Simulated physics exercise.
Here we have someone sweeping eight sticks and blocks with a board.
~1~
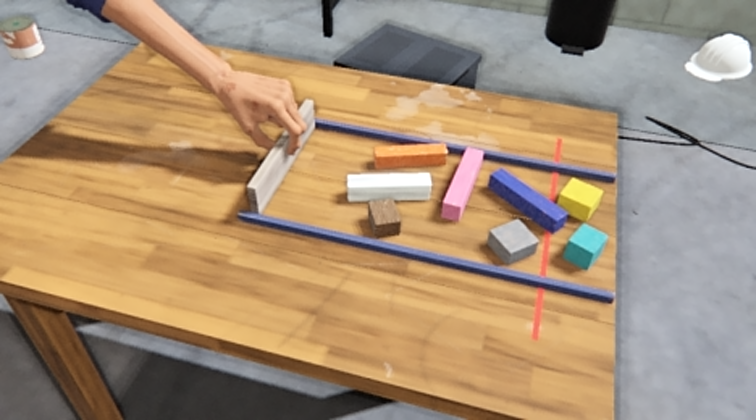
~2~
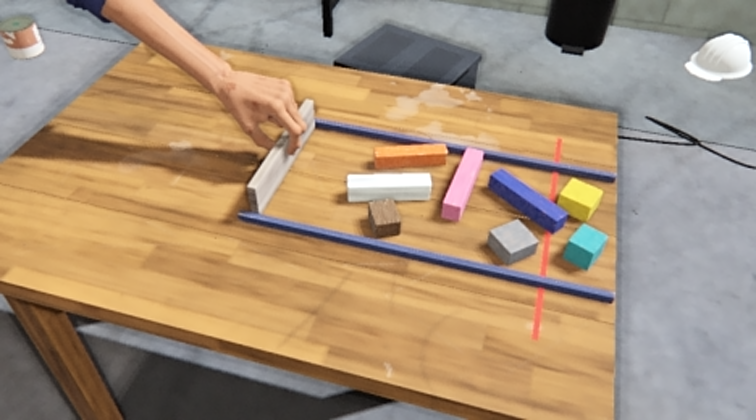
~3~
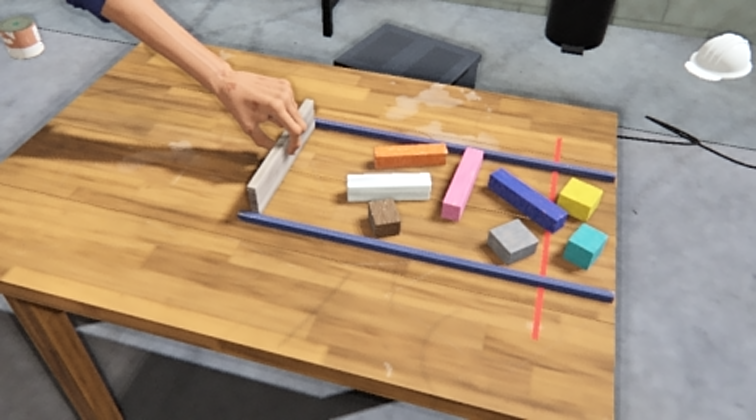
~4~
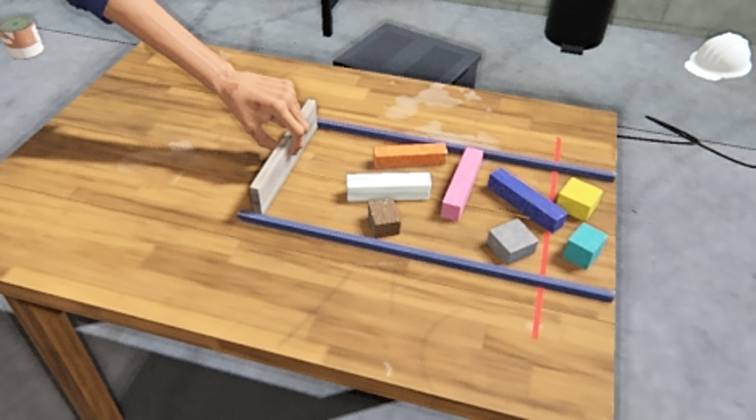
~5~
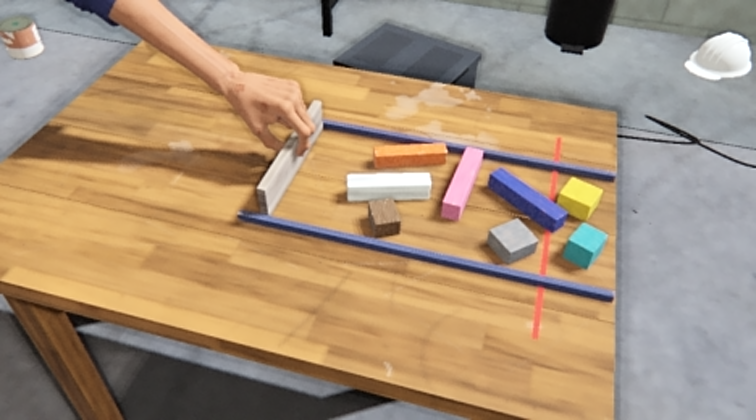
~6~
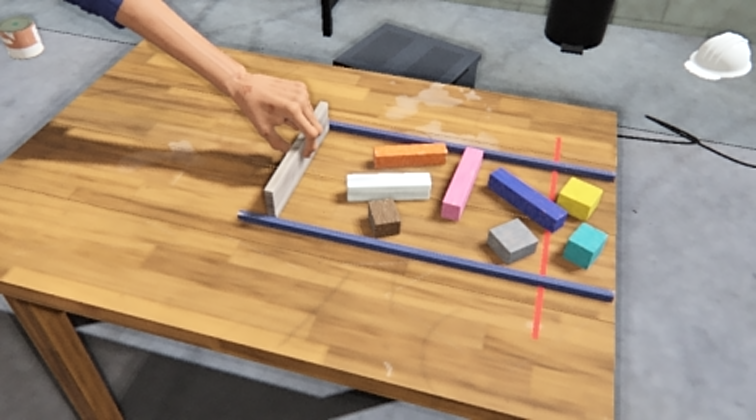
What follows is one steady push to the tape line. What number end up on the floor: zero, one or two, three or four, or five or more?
As it turns out, the number that fall off is three or four.
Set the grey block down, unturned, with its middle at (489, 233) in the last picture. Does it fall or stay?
It stays on.
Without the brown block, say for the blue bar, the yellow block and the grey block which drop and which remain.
The blue bar comes down, the yellow block falls, the grey block does not fall.
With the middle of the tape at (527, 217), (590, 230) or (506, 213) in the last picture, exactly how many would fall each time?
Try by try, 1, 5 and 1.
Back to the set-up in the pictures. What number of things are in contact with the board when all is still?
In contact: 3.
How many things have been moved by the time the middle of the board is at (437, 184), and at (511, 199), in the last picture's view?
6 and 8.
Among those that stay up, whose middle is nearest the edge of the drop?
That is the pink bar.
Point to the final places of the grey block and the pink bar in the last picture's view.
The grey block at (599, 264), the pink bar at (614, 211).
Early on, none off yet; turquoise block at rest near (585, 246); yellow block at rest near (579, 199); blue bar at rest near (526, 199).
A while later, none off yet; turquoise block at rest near (586, 248); yellow block travelled a little near (592, 199); blue bar travelled a little near (562, 203).
Further along, none off yet; turquoise block travelled a little near (600, 252); yellow block leaning well over near (634, 229); blue bar travelled about its own width near (599, 211).
Finally, the number that fall off is three or four; lost, blue bar, yellow block and turquoise block.
